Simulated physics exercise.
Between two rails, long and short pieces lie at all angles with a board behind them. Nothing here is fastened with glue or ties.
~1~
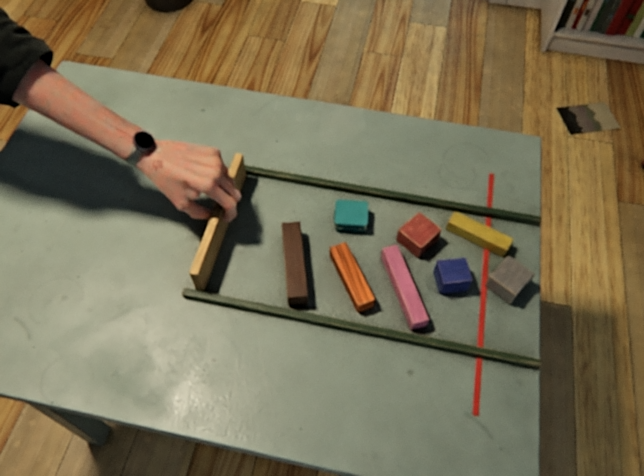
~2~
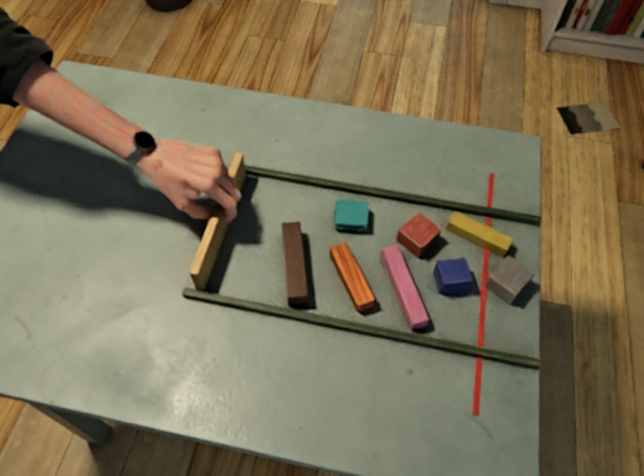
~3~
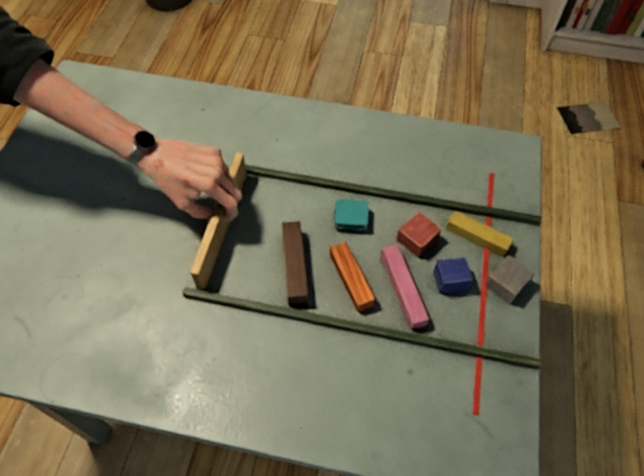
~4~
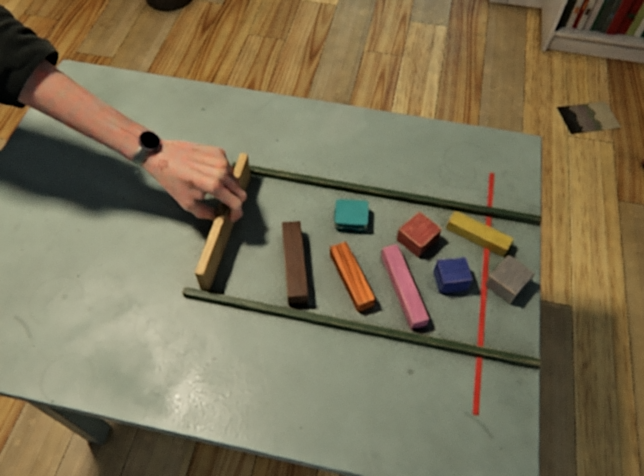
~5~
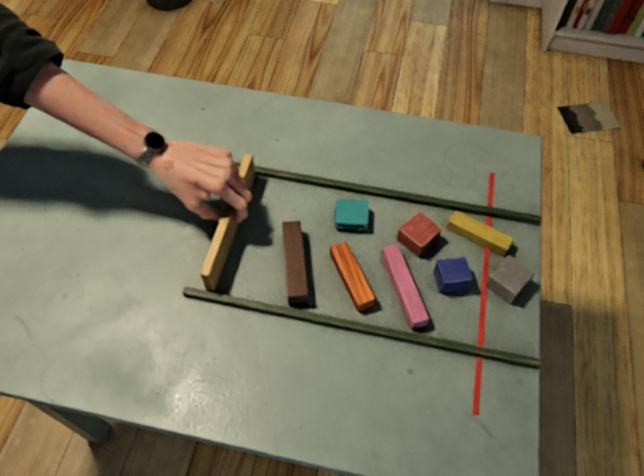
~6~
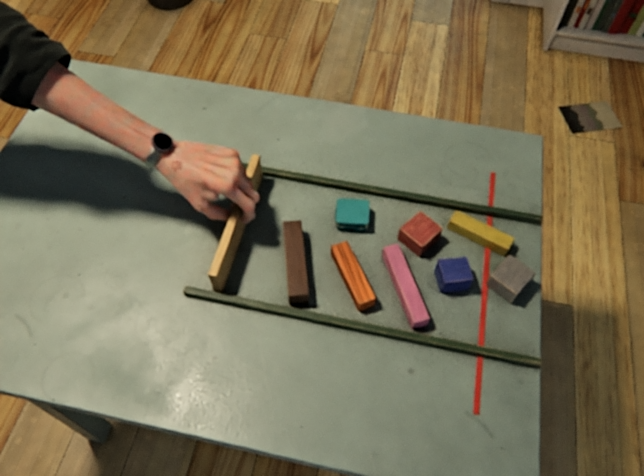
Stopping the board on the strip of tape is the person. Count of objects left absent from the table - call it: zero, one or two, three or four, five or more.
My call is one or two.
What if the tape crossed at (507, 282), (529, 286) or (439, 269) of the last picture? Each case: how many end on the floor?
4, 7, 0.
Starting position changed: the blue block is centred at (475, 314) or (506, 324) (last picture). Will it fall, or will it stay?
At the first spot the blue block topples off; at the second it topples off.
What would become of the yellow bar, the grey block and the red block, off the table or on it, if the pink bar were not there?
Yellow bar: Is still there; grey block: Is gone; red block: Is still there.
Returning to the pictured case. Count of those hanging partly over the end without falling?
2 overhanging.
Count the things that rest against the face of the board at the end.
In total, 3.
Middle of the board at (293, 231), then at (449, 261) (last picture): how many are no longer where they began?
Counting first: 1, next 8.
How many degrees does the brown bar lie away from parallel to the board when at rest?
About 0° out of line.
Early on, none off yet; grey block at rest near (510, 279); yellow bar at rest near (480, 233); blue block at rest near (453, 275).
A while later, none off yet; grey block travelled about its own width near (550, 284); yellow bar travelled a little near (490, 224); blue block travelled well along near (519, 291).
Finally, the number that fall off is one or two; lost, blue block and grey block.
